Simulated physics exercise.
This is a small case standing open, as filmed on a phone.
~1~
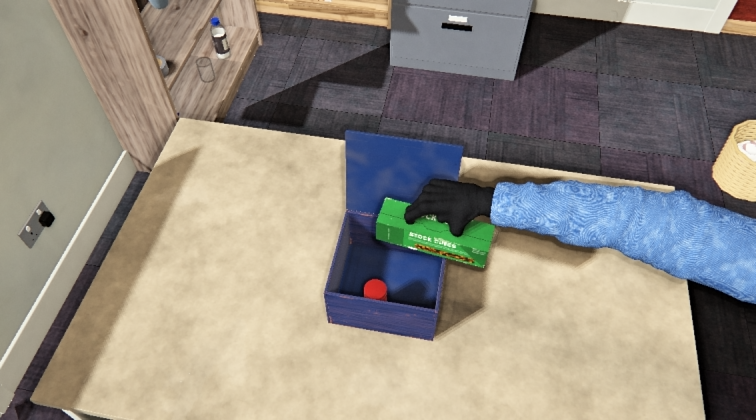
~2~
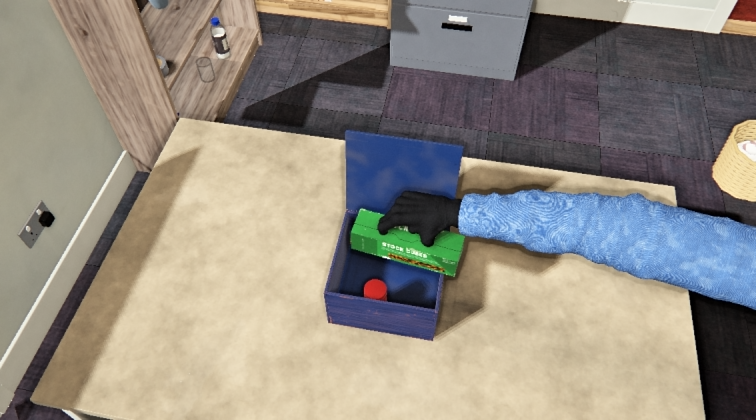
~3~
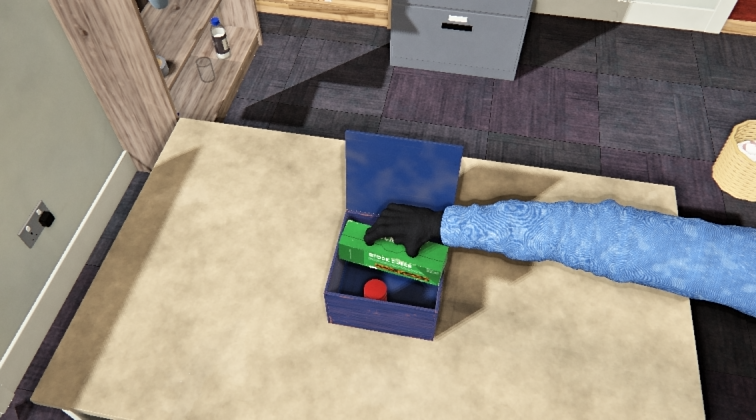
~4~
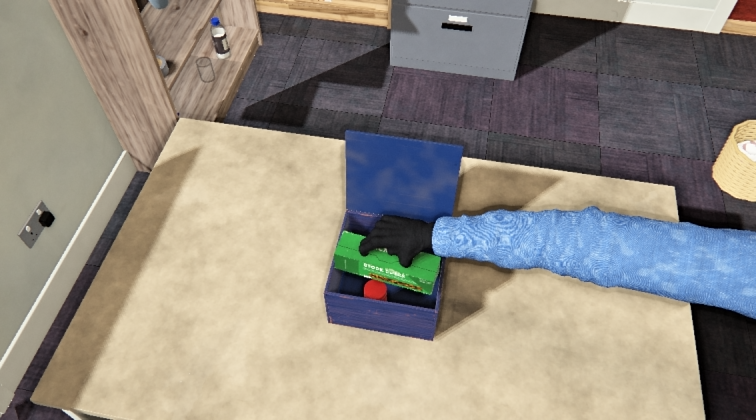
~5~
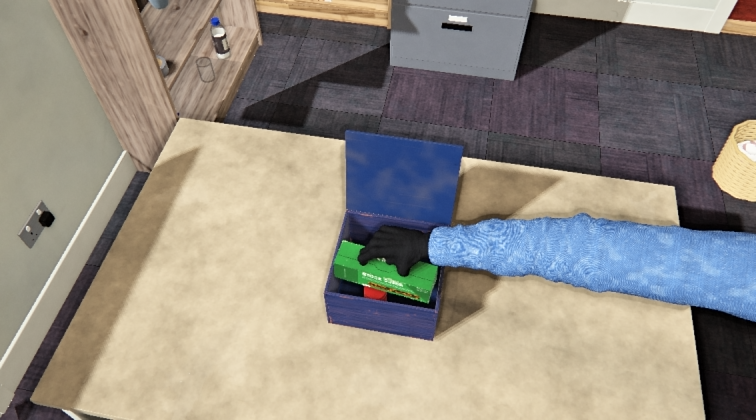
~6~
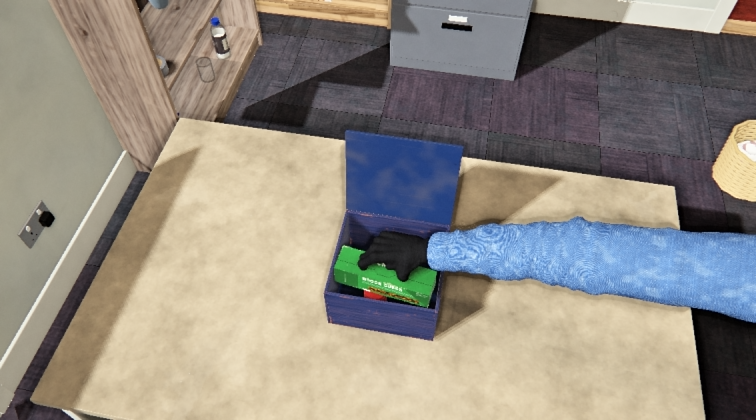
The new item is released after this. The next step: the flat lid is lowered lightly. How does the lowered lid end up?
Lid down.
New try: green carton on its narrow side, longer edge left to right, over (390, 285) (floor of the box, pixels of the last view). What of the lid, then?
The lid goes all the way down.
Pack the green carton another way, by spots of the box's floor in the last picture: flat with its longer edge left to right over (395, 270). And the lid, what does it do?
In that case, no gap is left.
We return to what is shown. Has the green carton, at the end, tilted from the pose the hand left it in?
Well, it ends up skewed.
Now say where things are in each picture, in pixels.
The first picture shows still above its spot; green carton (434, 232).
The second picture shows still above its spot; green carton (407, 242).
The third picture shows still above its spot; green carton (393, 253).
The fourth picture shows still above its spot; green carton (387, 263).
The fifth picture shows still above its spot; green carton (385, 271).
The sixth picture shows put in, still held; green carton (385, 276).
Then, 1.10 s after the last picture, lid starting down; green carton on its side near (388, 274).
Then, 1.80 s after the last picture, lid 33° above the rim; green carton on its side near (388, 274).
At rest, lid shut; tipped over in the box, green carton; red shaker in place. Seen from the same camera at the end, green carton near (388, 274).
